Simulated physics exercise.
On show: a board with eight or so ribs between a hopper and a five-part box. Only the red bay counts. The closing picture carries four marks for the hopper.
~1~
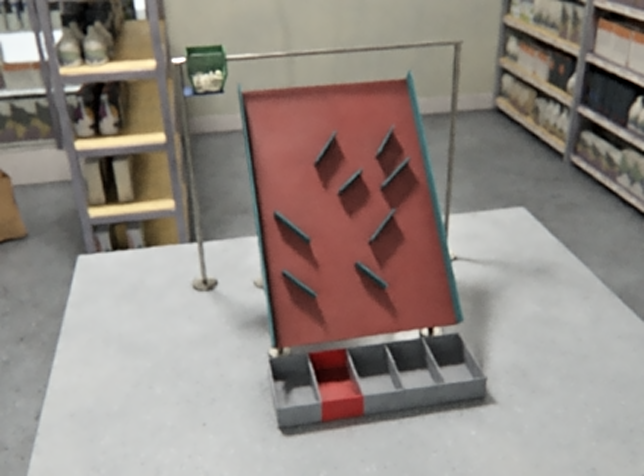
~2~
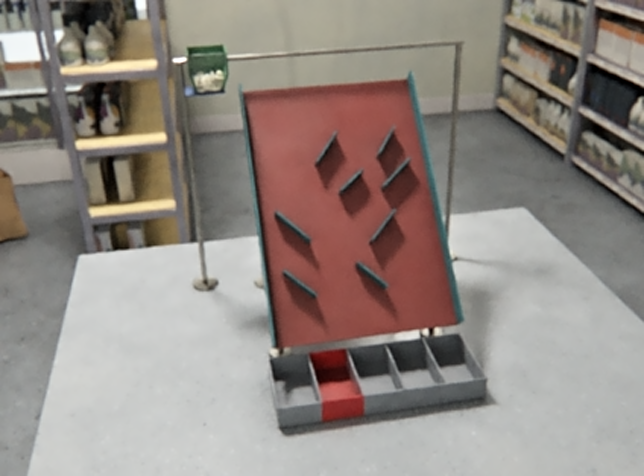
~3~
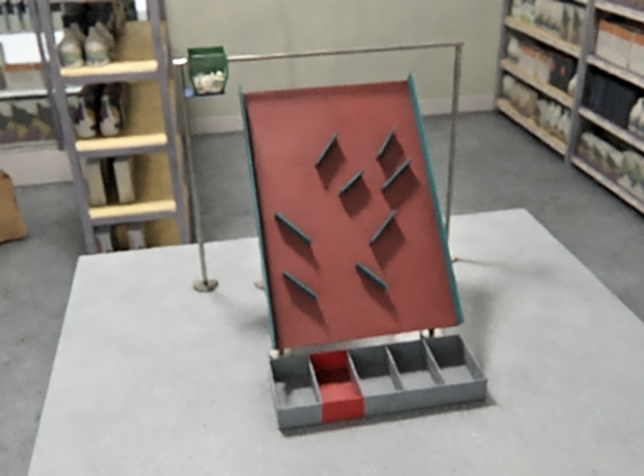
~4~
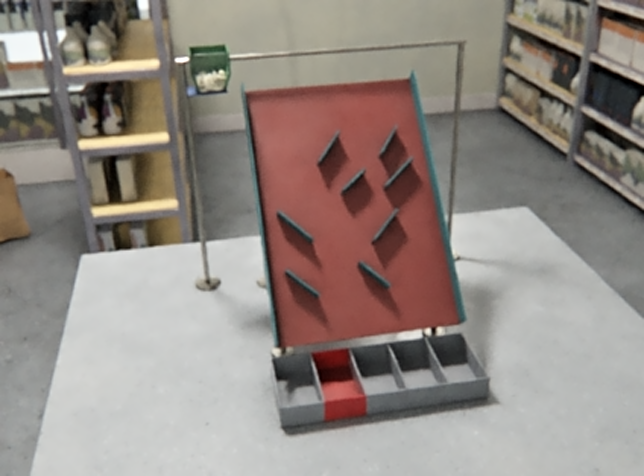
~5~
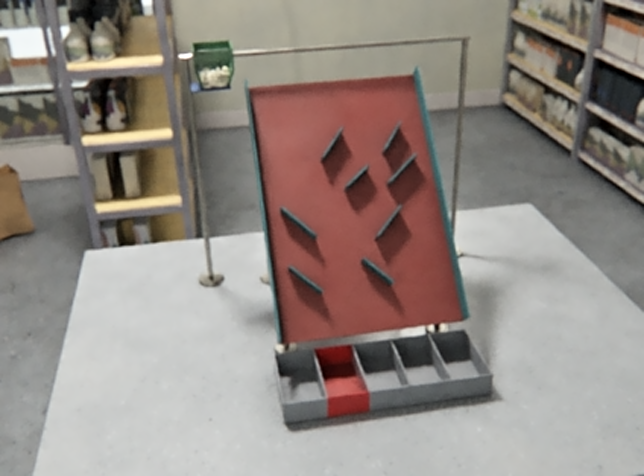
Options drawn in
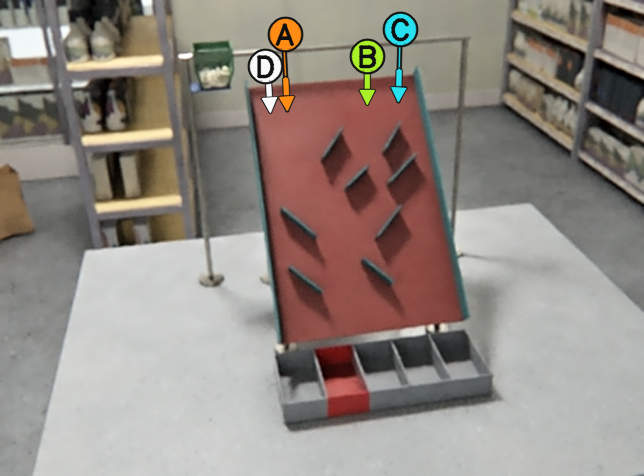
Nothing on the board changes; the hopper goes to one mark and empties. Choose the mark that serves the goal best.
Use mark B.
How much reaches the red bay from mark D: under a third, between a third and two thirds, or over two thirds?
It is under a third.
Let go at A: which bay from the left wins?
It is the third one.
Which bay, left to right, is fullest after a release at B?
The second.
On the marked copy, mark A meets the board at (287, 105); mark B meets the board at (367, 99); mark C meets the board at (398, 96); mark D meets the board at (270, 107).
With A, only a few in the red bay, all but a few in other bays.
With B, close to two thirds in the red bay, close to a third in other bays.
With C, close to a third in the red bay, close to two thirds in other bays.
With D, none at all in the red bay, all but a few in other bays.
